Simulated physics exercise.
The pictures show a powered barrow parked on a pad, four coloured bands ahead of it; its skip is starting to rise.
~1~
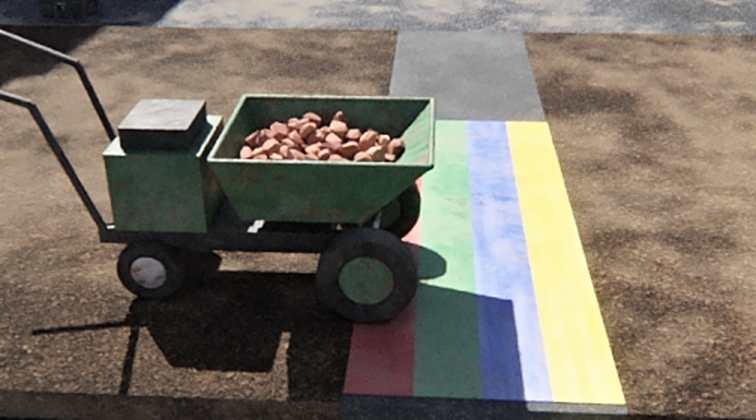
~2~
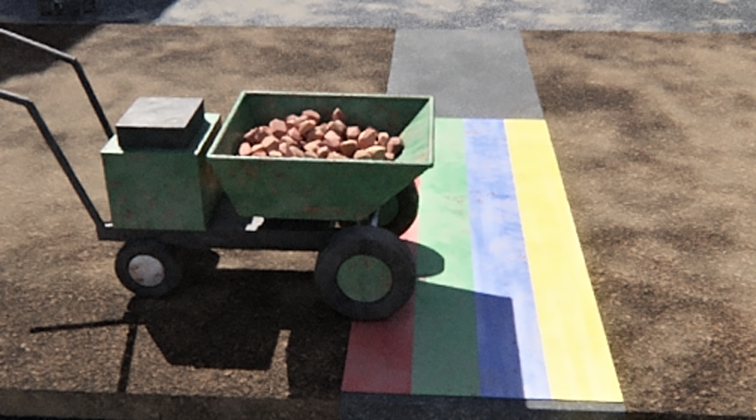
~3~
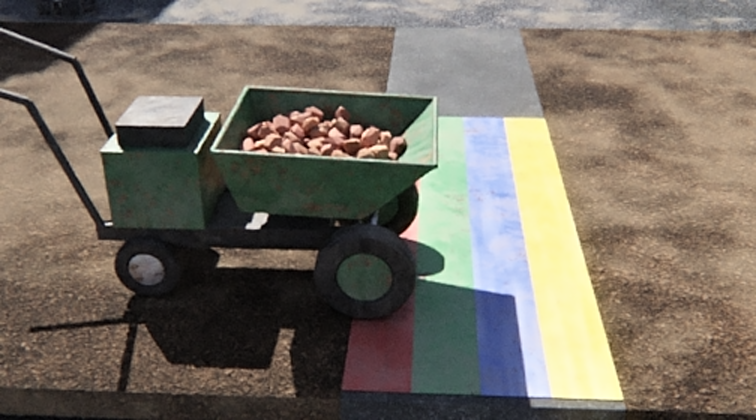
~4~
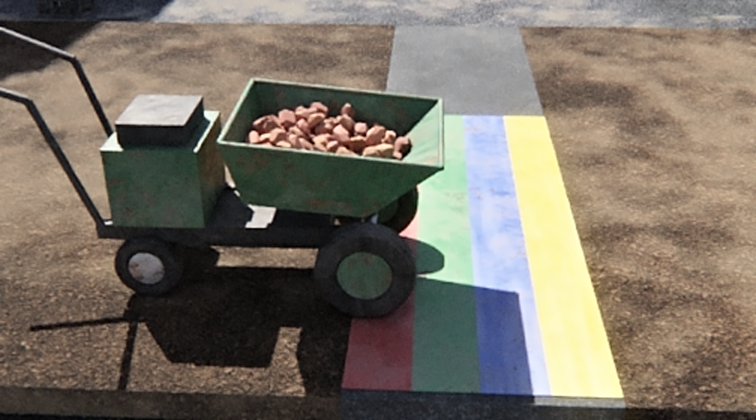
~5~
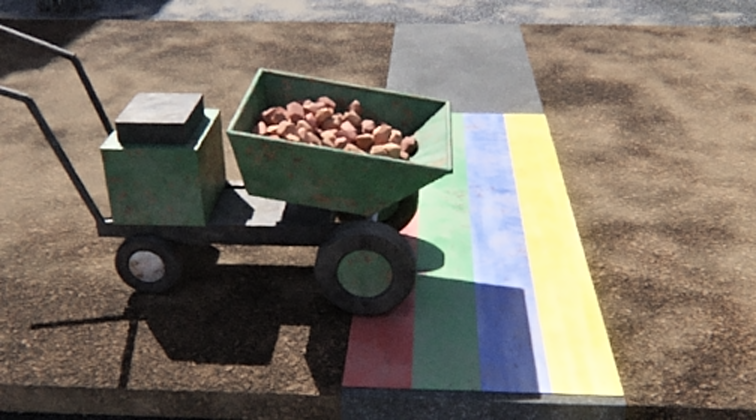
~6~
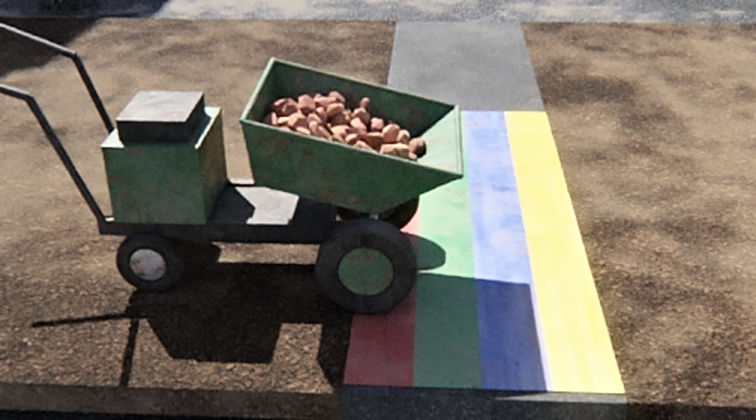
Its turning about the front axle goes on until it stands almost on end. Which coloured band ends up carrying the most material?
The yellow band.
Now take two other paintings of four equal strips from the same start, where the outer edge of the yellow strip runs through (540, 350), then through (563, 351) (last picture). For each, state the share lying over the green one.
Roughly 0 per cent first, then 0 per cent.
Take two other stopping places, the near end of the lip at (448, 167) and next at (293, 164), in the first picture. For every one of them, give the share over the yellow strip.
40 %, then 0 %.
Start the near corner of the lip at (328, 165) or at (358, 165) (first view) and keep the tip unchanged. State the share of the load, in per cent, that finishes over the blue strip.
First spot: 20 %, second spot: 30 %.
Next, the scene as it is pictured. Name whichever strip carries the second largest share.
The answer is the blue strip.
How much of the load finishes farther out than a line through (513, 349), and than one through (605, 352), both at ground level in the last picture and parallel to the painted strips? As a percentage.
Estimate, first then second: 70 %, 20 %.
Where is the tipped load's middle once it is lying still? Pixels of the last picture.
The centre ends up roughly at (553, 268).
Soon, skip tipped steeply; all in the skip.
A while on, skip tipped right over; most in the skip; a small part over the blue strip; a small part over the yellow strip.
Towards the end, skip tipped right over; about a quarter in the skip; about a quarter over the blue strip; about a third over the yellow strip; a small part off the paint.
Finally, skip tipped right over; about a quarter in the skip; none over the red strip; a stray few over the green strip; about a quarter over the blue strip; about a third over the yellow strip; a small part off the paint.
